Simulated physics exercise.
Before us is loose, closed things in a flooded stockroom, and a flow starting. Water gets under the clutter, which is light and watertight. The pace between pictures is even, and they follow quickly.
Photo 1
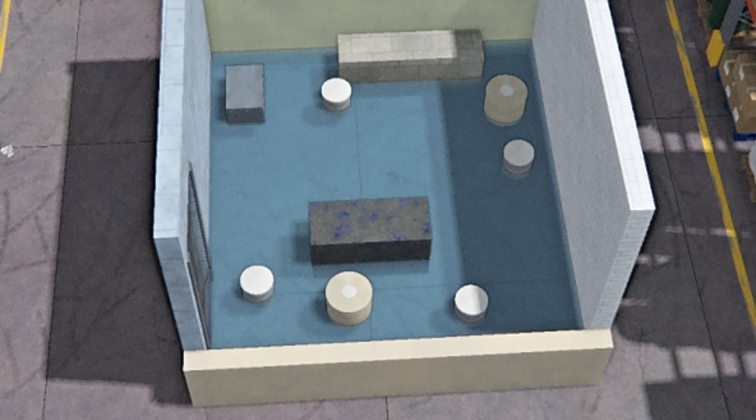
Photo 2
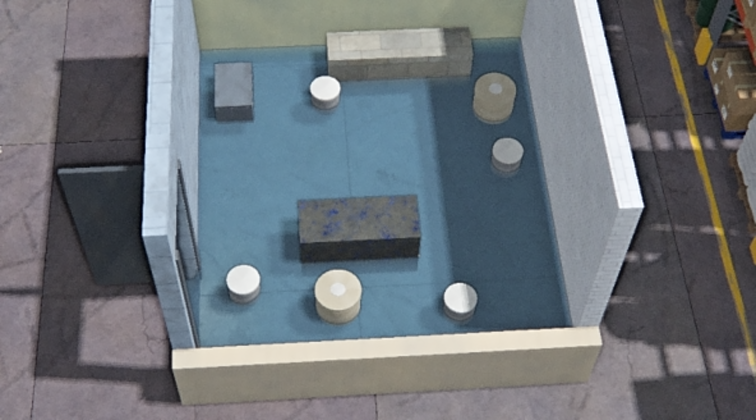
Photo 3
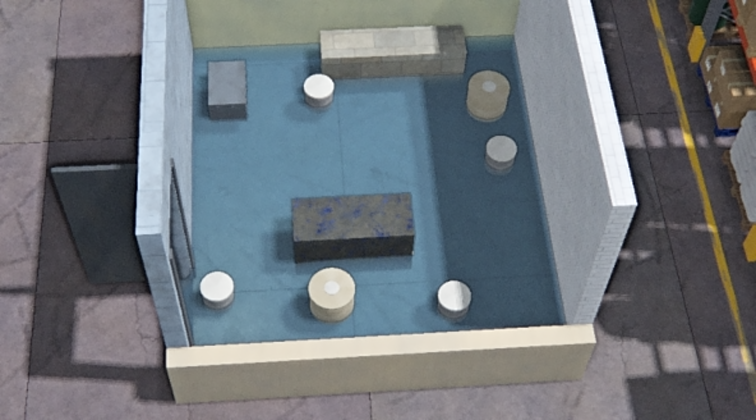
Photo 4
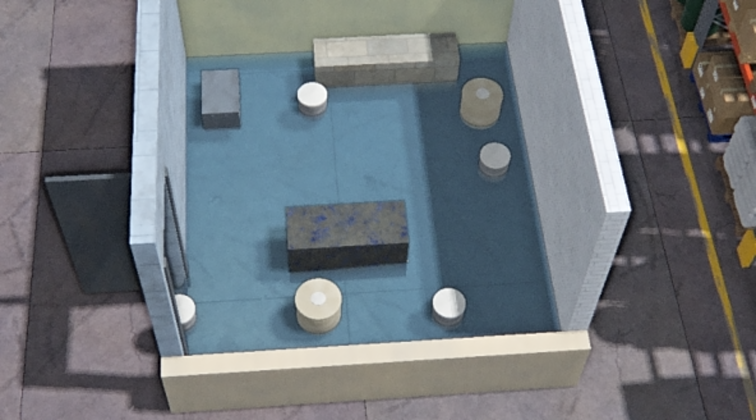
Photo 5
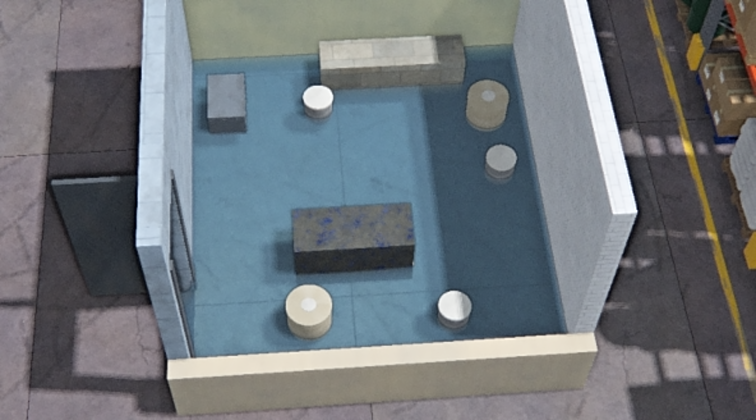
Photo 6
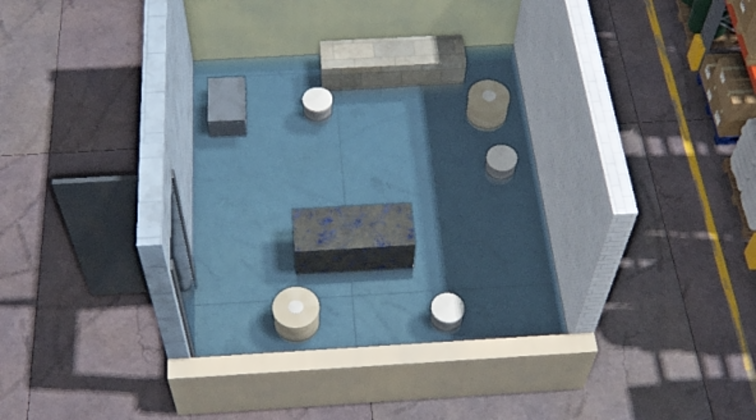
A small white tub at the lower left of a roofless room, seen from high above and flooded with blue water, drifts left to the wall and out of view after a dark door panel appears outside that wall. Grey and pale blocks, a dark blue-flecked block and white and cream tubs stand around. The cream tub in front slides slightly left, the lower-right white one barely shifts, and the camera wavers slightly.
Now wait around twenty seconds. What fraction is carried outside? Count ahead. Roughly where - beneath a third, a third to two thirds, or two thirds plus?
Roughly a third to two thirds.
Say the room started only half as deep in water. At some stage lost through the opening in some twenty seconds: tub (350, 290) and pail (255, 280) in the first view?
Escapes, escapes.
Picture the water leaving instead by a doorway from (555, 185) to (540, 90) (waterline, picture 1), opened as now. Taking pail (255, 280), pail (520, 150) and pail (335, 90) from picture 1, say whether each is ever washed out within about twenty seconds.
In turn: Kept in, through, out.
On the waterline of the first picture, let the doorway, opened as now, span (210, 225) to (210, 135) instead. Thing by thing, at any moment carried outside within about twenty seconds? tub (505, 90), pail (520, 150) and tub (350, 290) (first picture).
In the order given: Retained, retained, flushed out.
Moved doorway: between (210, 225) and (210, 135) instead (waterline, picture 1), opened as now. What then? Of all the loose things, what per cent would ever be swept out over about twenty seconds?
Some 60 in a hundred.
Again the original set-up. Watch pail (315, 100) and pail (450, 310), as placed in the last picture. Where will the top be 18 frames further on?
Roughly at (291, 124) and (236, 332).
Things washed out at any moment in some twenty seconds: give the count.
My count comes to 4.
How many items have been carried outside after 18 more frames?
Tally: 2.
A moment on, 1 of 7 are out; 6 afloat.
Next, 2 of 7 are out; 5 afloat.
Later, 3 of 7 are out; 4 afloat.
In the end, 4 of 7 are out; 3 afloat.
